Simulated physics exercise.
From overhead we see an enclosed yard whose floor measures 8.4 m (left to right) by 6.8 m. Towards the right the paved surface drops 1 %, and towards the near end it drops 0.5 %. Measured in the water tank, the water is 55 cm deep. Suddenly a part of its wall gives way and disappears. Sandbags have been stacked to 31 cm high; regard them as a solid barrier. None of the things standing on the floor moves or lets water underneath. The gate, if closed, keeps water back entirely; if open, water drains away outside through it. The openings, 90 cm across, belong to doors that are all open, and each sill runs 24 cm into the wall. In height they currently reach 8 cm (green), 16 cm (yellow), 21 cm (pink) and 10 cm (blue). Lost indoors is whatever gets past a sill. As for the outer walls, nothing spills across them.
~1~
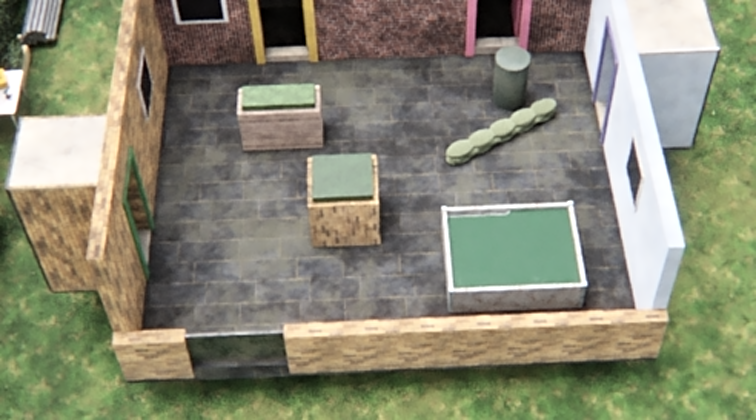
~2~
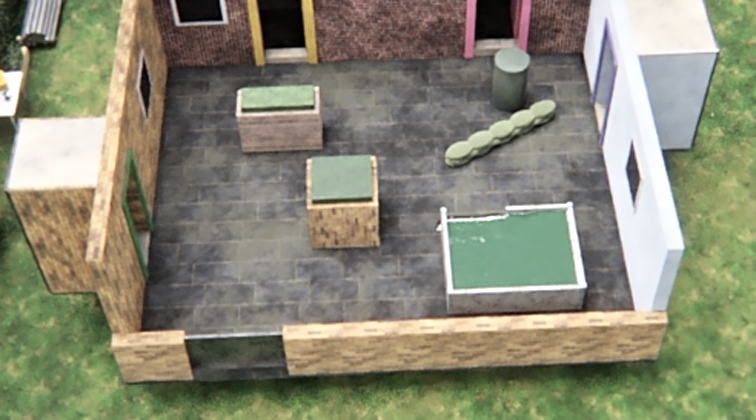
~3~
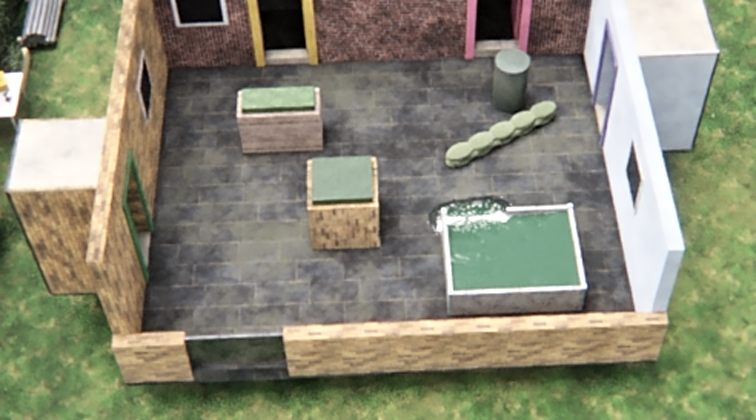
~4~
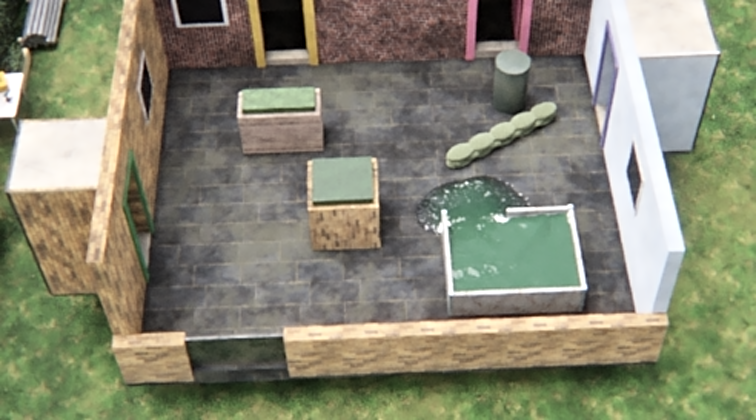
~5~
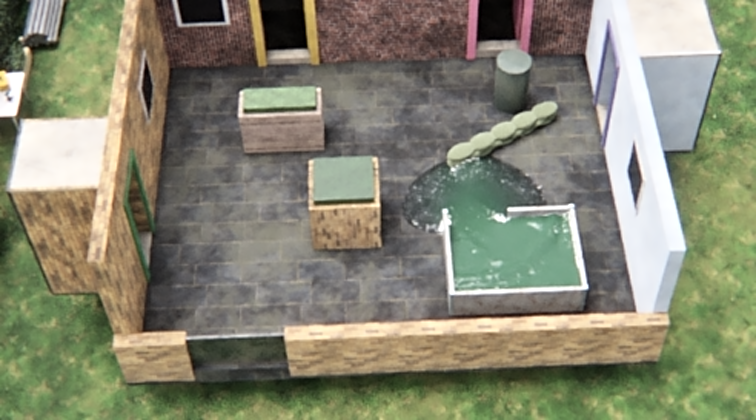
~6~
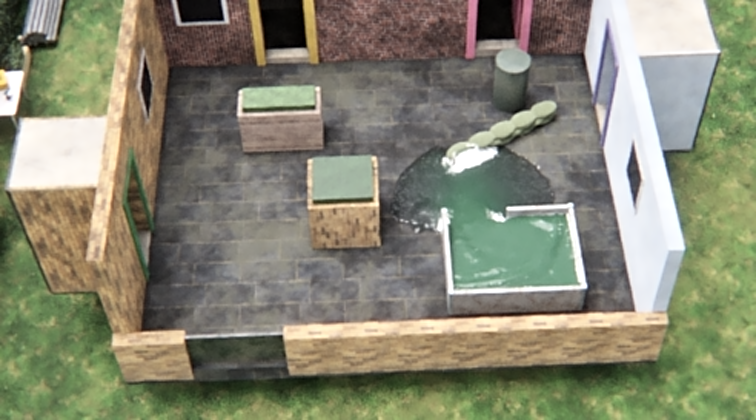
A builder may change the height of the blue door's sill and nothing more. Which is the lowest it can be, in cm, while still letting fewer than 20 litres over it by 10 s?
No lower than about 17 cm.
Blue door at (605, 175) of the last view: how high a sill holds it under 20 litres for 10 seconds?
You'd want it roughly 12.0 cm high.
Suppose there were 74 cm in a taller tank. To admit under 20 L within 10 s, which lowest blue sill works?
I'd go with near 25 cm then.
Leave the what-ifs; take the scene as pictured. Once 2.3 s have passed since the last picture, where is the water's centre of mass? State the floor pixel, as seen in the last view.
Centre of mass: About (483, 206) px.
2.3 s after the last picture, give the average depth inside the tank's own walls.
Mean depth: Approx. 25 cm.
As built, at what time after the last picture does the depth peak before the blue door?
It peaks around 1.8 s.
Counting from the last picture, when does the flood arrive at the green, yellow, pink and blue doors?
So green sees it at 6.5 s, yellow at 2.0 s, pink at 3.0 s and blue at 0.9 s.
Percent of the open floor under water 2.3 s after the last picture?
Some 30 in a hundred.
Then, 0.7 s after the last picture water covers 15 % of the floor, deepest (32 cm) near (467, 172); it has not reached the blue door.
Then, 2.3 s after the last picture water covers 30 % of the floor, deepest (21 cm) near (457, 172); 19 cm at the blue door, 54 litres in over its 10 cm sill.
Then, 9.3 s after the last picture water covers 80 % of the floor, deepest (8 cm) near (482, 135); 7 cm at the blue door, 110 litres in over its 10 cm sill.
At the blue door as built, the water peaked near 21 cm, 1.7 s after the last picture.
Run again over the same 10 s with other heights there, 53 litres in over 13.5 cm, 13 litres over 18.5 cm. The limit of 20 litres is kept from about 17 cm up.
